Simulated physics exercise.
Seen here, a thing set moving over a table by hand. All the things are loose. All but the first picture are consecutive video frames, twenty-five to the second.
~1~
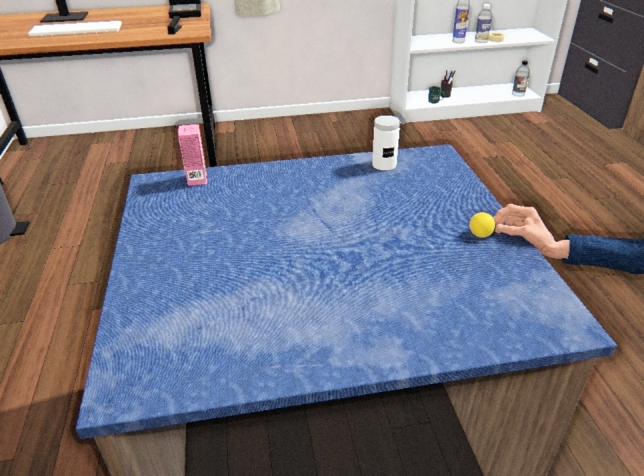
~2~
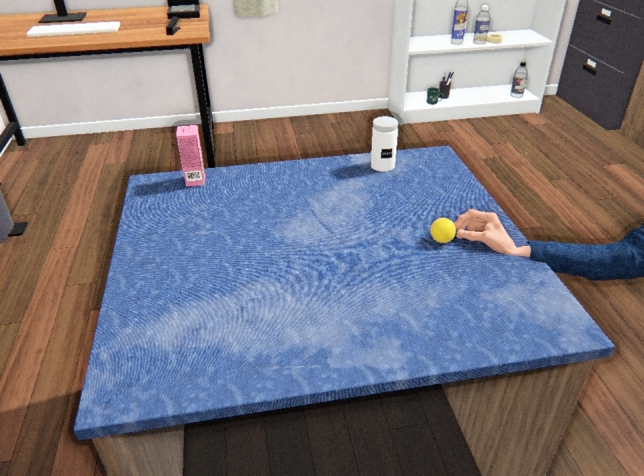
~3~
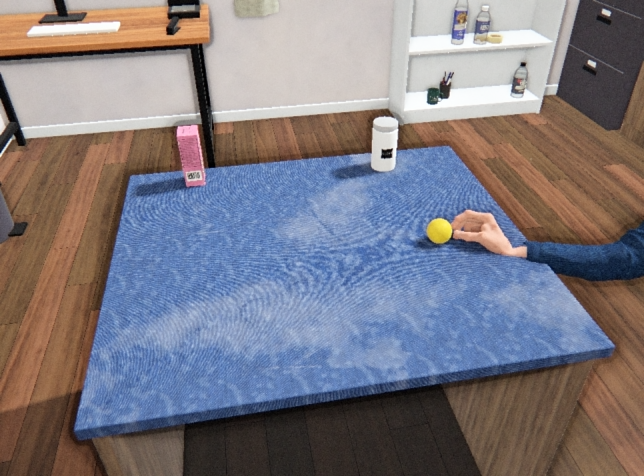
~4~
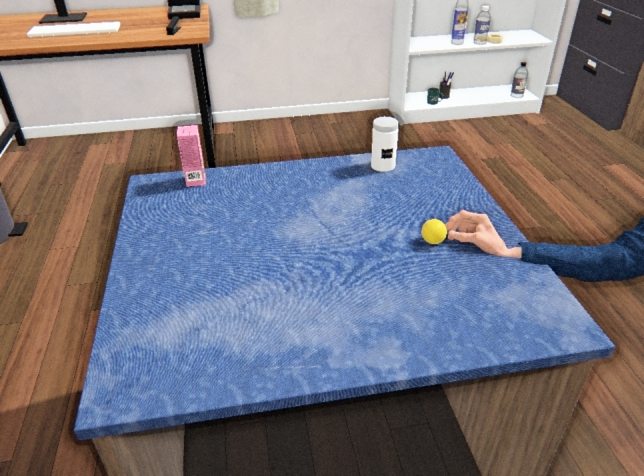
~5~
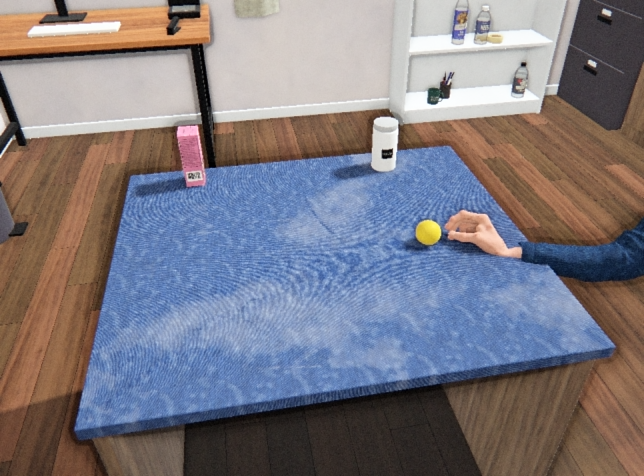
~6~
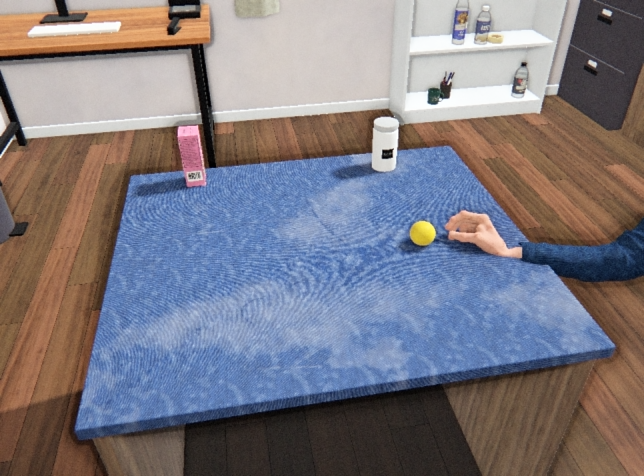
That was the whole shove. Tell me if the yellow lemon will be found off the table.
The yellow lemon is still on the table.
Then, 0.10 s after the last picture, yellow lemon rolled about its own width near (409, 235).
Then, 0.30 s after the last picture, yellow lemon rolled well along near (385, 238).
Then, 0.50 s after the last picture, yellow lemon rolled well along near (366, 240).
Then, 0.80 s after the last picture, yellow lemon rolled well along near (348, 242).
At rest, moved from the start, yellow lemon. Seen from the same camera at the end, yellow lemon near (342, 243).
